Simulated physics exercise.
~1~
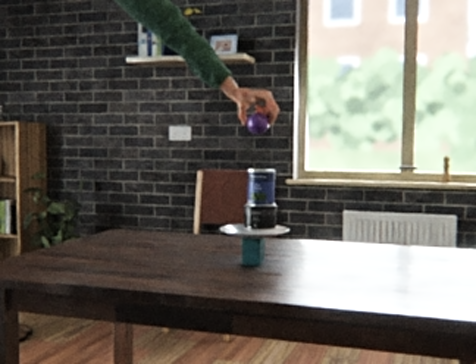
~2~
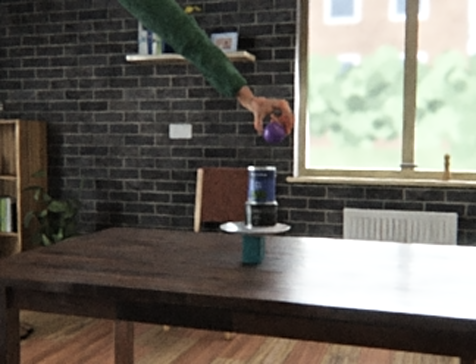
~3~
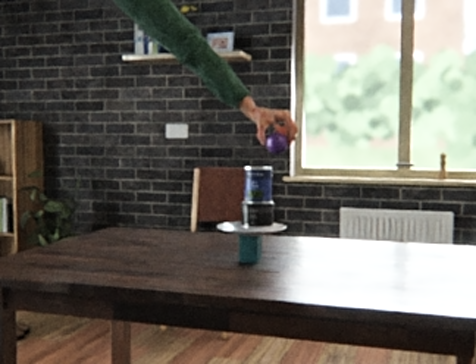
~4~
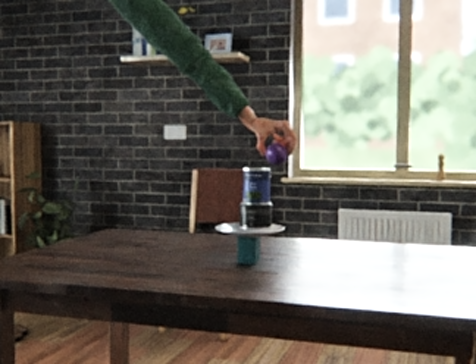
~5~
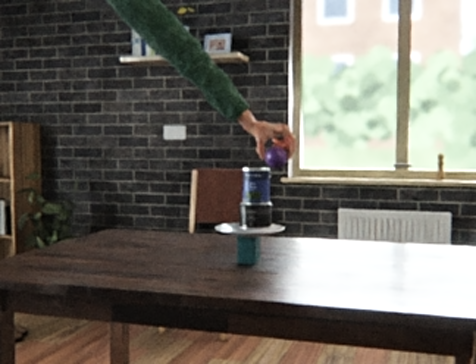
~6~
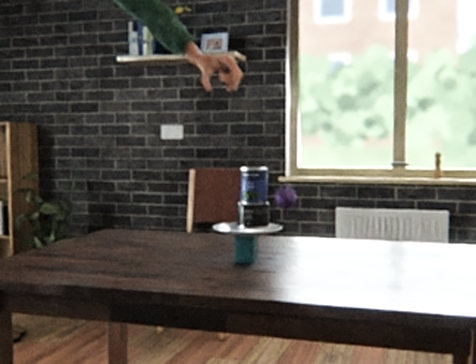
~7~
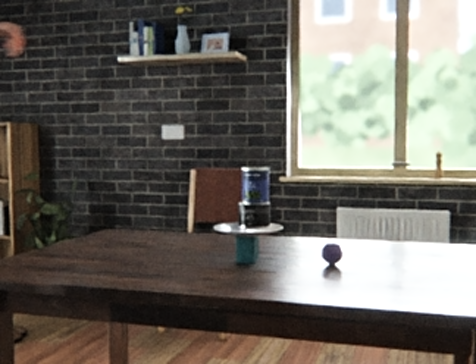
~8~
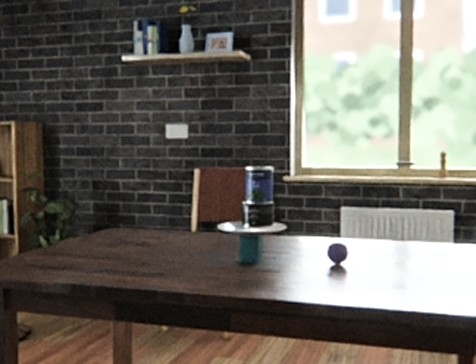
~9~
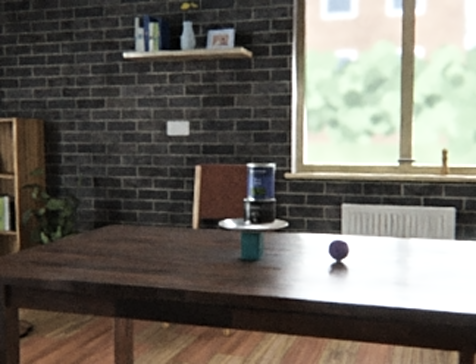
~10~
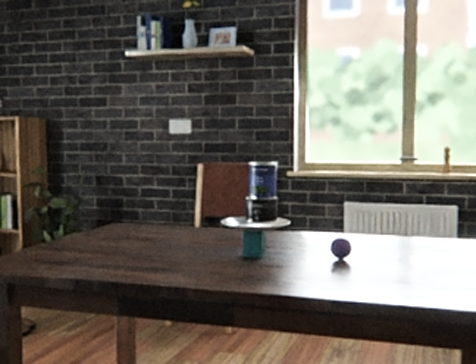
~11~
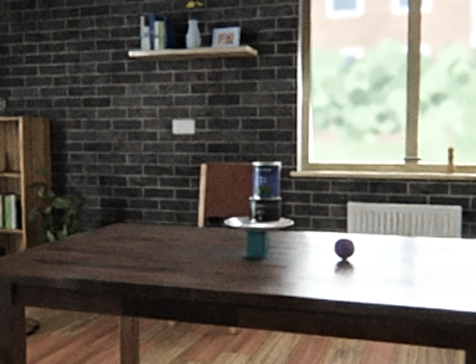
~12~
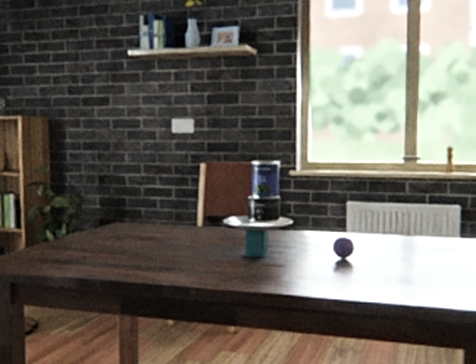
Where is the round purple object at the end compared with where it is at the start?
At the start it is held in a hand above the pile, and at the end it rests on the table to the right of the pile.
At the start, a hand in a green sleeve holds a round purple object above a small pile on a dark wooden table, where a blue container and a black tub sit on a white plate over a turquoise block. The hand shifts right and lowers the object towards the top right edge of the pile. The fingers let go and the hand draws back to the left, while the object drops past the side of the blue container. It lands on the table and comes to rest to the right of the pile, which is still standing at the end.
